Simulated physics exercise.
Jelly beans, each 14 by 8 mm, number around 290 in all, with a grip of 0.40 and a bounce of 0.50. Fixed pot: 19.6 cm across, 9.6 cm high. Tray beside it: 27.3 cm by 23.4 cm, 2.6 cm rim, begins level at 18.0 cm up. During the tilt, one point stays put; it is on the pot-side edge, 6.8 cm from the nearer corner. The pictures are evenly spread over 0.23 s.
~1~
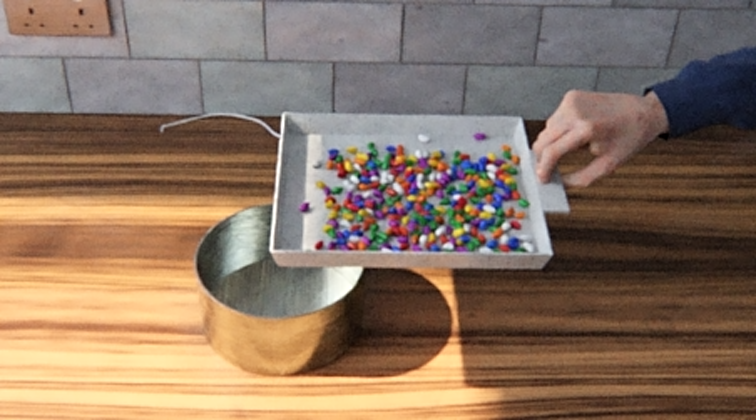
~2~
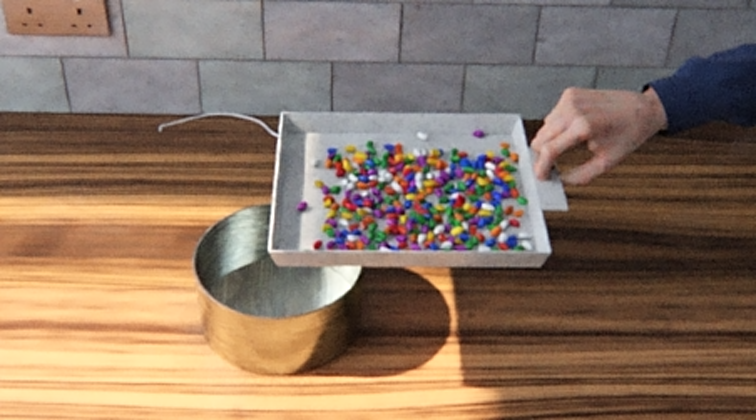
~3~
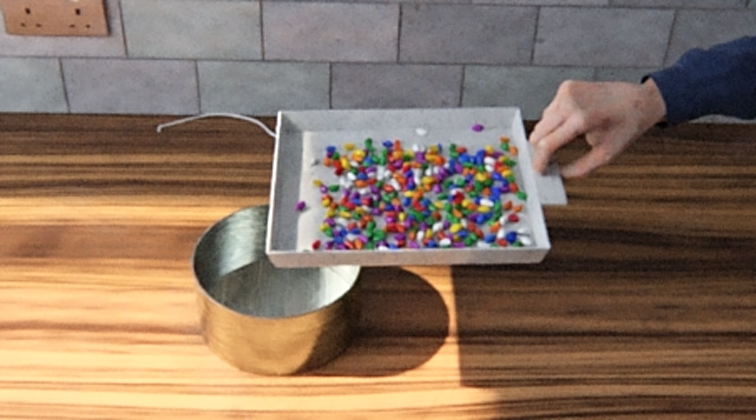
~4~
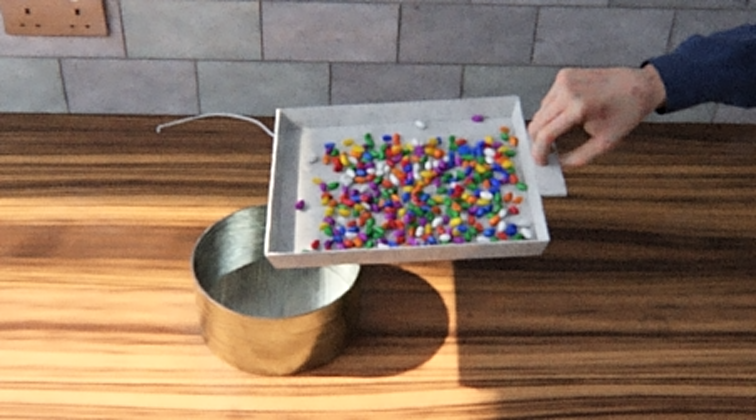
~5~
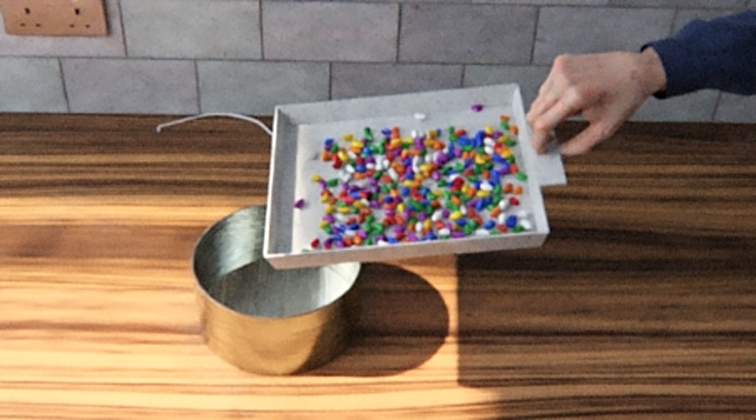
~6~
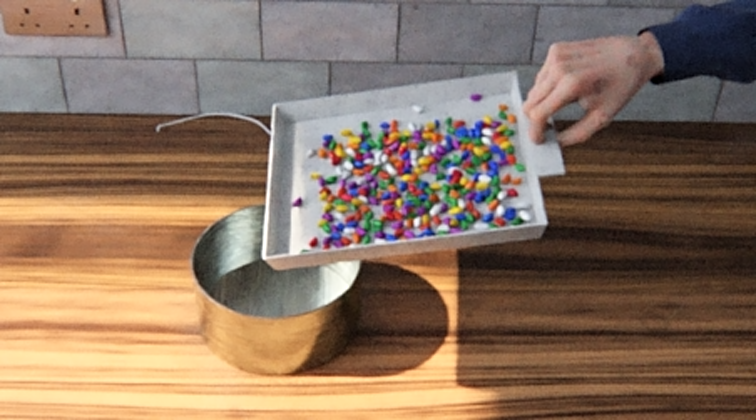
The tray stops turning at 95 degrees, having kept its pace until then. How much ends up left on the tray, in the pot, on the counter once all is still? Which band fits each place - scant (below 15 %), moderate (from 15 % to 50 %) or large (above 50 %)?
One by one: Left on the tray: I expect a stray few to finish up there; pot: I expect a reasonable chunk to finish up there; counter: I expect the majority share to finish up there.
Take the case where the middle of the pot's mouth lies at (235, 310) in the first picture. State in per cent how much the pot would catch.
Something like 100 per cent would settle in it.
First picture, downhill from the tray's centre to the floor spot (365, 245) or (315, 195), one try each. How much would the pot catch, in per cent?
I'd put it at about 20 per cent for the first tilt and about 70 per cent for the second.
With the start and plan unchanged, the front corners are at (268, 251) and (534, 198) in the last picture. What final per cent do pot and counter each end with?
You'd end with pot at 50 and counter at 50.
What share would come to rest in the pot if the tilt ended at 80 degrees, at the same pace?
Estimate: Roughly 30 percent.
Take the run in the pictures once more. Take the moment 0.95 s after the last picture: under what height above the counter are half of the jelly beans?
About 18 centimetres.
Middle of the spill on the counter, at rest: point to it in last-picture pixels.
The spill's middle ends up near (222, 414).
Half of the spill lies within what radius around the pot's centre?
About 18 centimetres.
Then, 0.57 s after the last picture, tilt 51 degrees; the tray holds 100 %, the pot 0 %.
Then, 0.95 s after the last picture, tilt 78 degrees; the tray holds 60 %, the pot 10 %.
Then, 1.41 s after the last picture, tilt 95 degrees; the tray holds 5 %, the pot 35 %.
In the end, tray 0 %, pot 35 %, counter 65 %.
